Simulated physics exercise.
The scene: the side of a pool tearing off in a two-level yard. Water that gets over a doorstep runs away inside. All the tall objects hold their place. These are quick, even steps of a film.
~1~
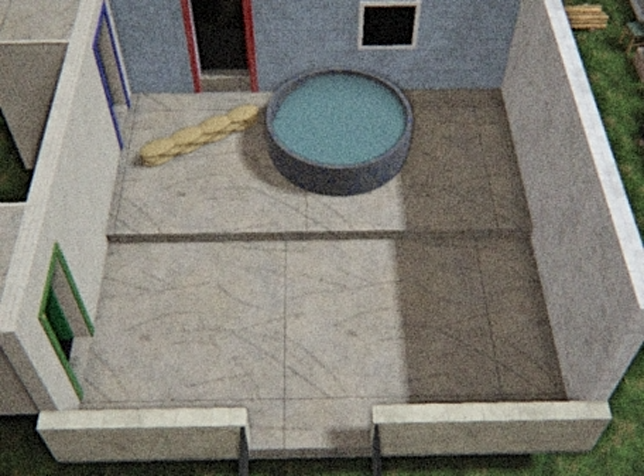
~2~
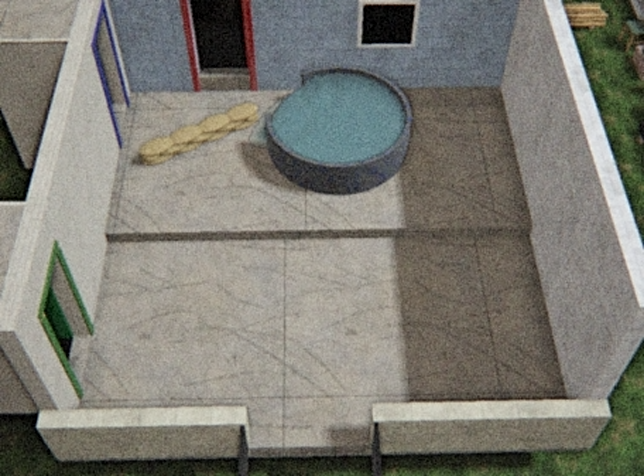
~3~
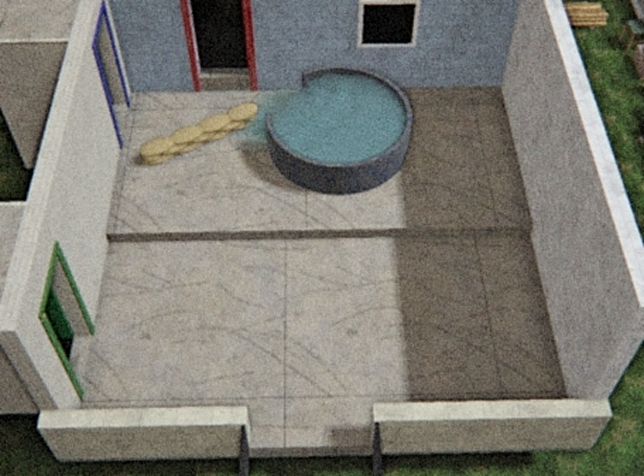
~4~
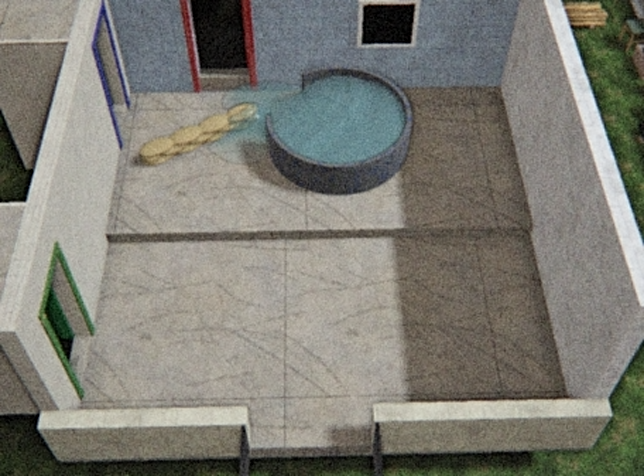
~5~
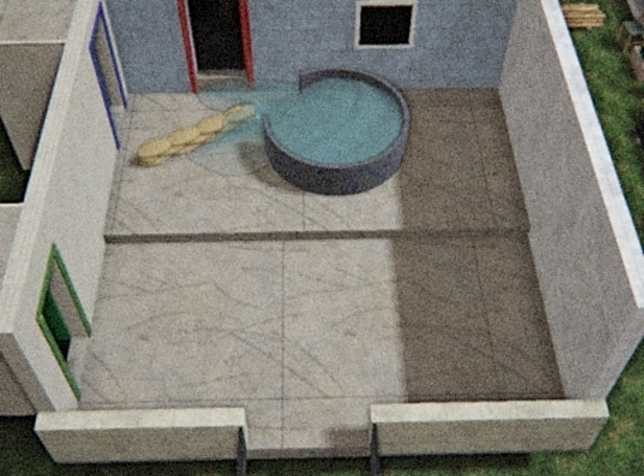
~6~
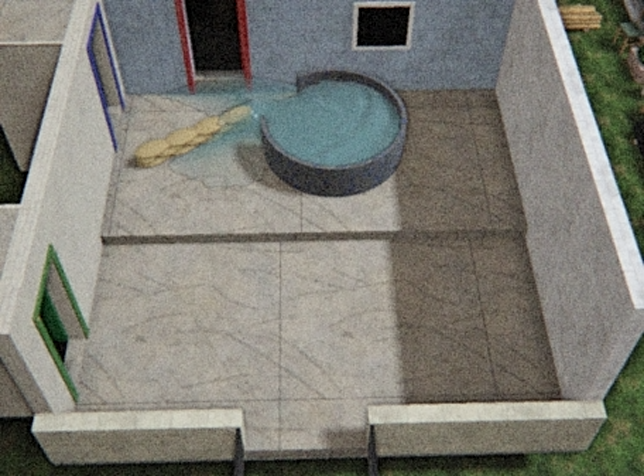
In a walled two-level yard, a round pool's side opens at the back left and water spreads leftward past a pale twisted barrier.
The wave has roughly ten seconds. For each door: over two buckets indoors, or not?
In the end: The green door floods; the red door holds within the limit; the blue door floods.
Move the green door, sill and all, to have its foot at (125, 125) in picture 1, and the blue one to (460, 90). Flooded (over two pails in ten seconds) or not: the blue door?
In short: The blue one lets less in.
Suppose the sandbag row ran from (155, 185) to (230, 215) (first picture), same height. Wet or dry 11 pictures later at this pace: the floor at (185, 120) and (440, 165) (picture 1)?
One after the other: Under water, free of water.
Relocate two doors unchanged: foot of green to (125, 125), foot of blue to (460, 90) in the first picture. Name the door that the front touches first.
The red-painted one.
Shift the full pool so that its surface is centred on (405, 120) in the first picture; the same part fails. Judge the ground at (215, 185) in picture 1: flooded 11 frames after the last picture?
At that place: Flooded.
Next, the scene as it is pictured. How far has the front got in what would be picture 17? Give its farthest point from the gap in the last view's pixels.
Near (90, 322).
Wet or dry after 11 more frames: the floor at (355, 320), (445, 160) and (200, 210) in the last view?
As listed: No water, free of water, awash.
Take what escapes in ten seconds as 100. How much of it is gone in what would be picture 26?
Near 45 in a hundred.
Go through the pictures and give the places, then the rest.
The first frame shows still water in the round pool at (339, 118).
In the second frame, the front is at (256, 142), out from the gap at (281, 112).
In the third frame, the front is at (238, 145), out from the gap at (281, 113).
In the fourth frame, the front is at (213, 149), out from the gap at (281, 114).
In the fifth frame, water pours out at (278, 115) and has run to (199, 92).
In the sixth frame, the front is at (163, 94), out from the gap at (276, 116).
A moment on, water covers 20 % of the floor; the green door not reached, the red door under two buckets in, the blue door under two buckets in.
Next, water covers 30 % of the floor; the green door not reached, the red door under two buckets in, the blue door over two buckets in.
Then, water covers 40 % of the floor; the green door wet at the sill, nothing in, the red door under two buckets in, the blue door far over two buckets in.
Later, water covers 60 % of the floor; the green door under two buckets in, the red door under two buckets in, the blue door far over two buckets in.
In the end, water covers 90 % of the floor; the green door over two buckets in, the red door under two buckets in, the blue door far over two buckets in.
